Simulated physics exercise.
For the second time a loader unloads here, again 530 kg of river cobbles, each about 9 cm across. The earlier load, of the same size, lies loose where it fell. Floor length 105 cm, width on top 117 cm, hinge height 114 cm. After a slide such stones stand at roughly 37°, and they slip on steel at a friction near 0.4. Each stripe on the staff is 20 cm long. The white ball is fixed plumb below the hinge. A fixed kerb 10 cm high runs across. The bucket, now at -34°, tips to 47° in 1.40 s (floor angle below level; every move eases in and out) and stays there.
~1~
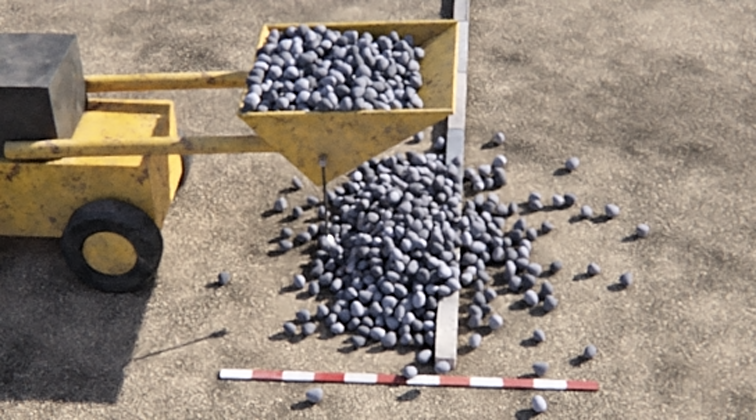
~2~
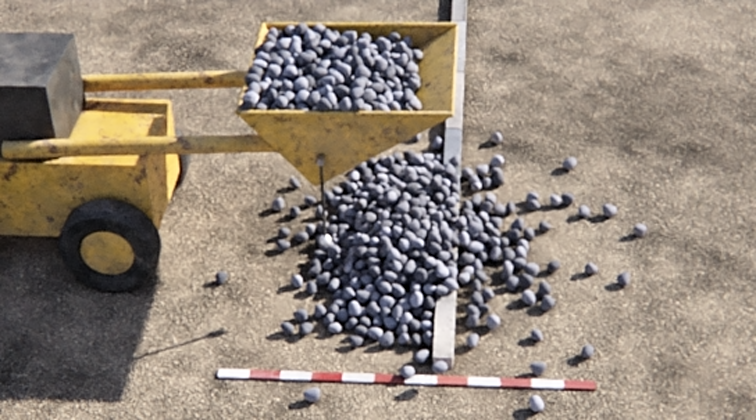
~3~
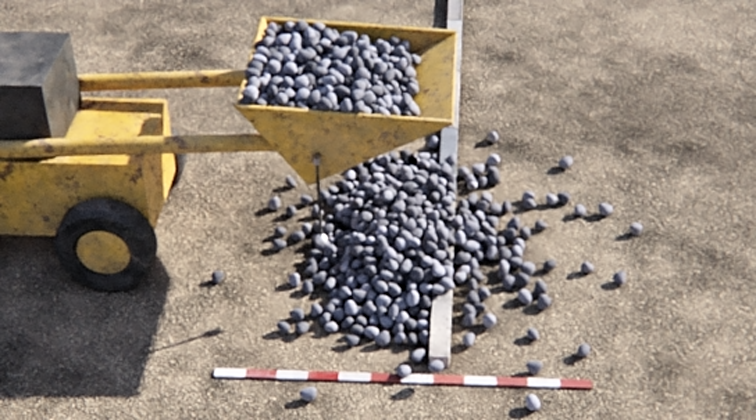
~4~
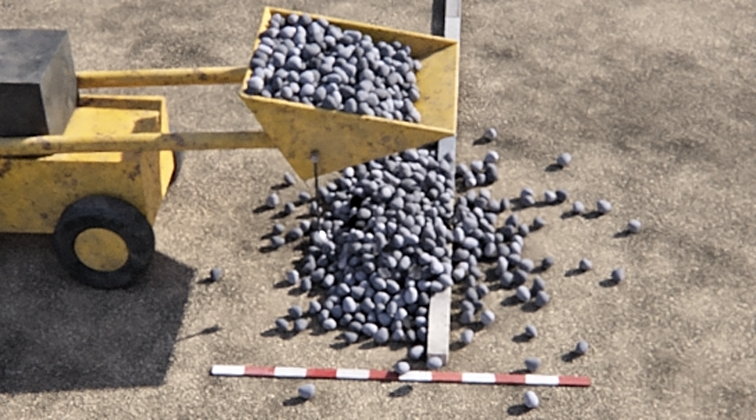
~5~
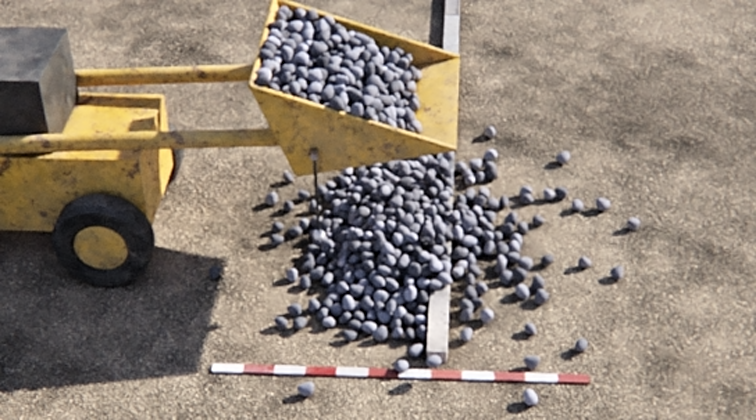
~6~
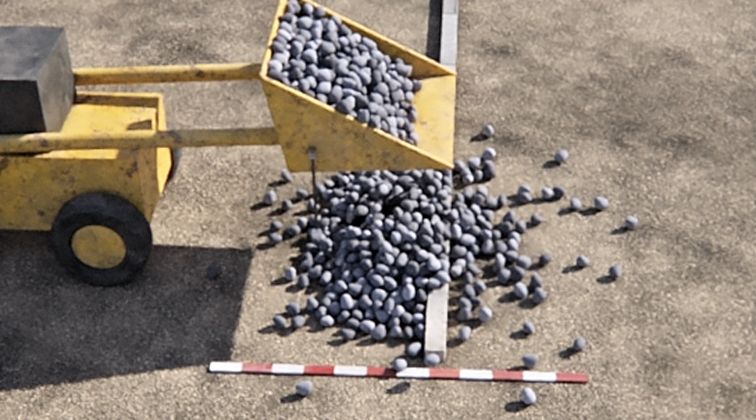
Yellow loader tilting its raised bucket of grey cobbles gradually forward to the right above a loose pile straddling a kerb.
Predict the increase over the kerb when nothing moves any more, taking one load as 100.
About 69 per cent.
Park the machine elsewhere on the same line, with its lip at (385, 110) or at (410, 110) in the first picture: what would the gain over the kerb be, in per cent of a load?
Near 15 per cent from the first place, 30 from the second.
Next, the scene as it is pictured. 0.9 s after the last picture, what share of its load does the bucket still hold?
It holds some 35 per cent.
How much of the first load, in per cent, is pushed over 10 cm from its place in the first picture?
About 15 per cent.
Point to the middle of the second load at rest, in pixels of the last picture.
Their middle is at about (476, 224).
Then, 0.5 s after the last picture the floor is at 34°; in per cent of one load, 97 in the bucket, 88 on this side of the kerb, 16 over the kerb; the foremost stones are at (588, 229).
Then, 0.9 s after the last picture the floor is at 47°; in per cent of one load, 37 in the bucket, 118 on this side of the kerb, 45 over the kerb; the foremost stones are at (588, 229).
Then, 1.3 s after the last picture the floor is at 47°; in per cent of one load, 10 in the bucket, 117 on this side of the kerb, 74 over the kerb; the foremost stones are at (606, 244).
Then, 3.9 s after the last picture the floor is at 47°; in per cent of one load, 3 in the bucket, 113 on this side of the kerb, 84 over the kerb; the foremost stones are at (635, 220). Net gain over the kerb, 69.
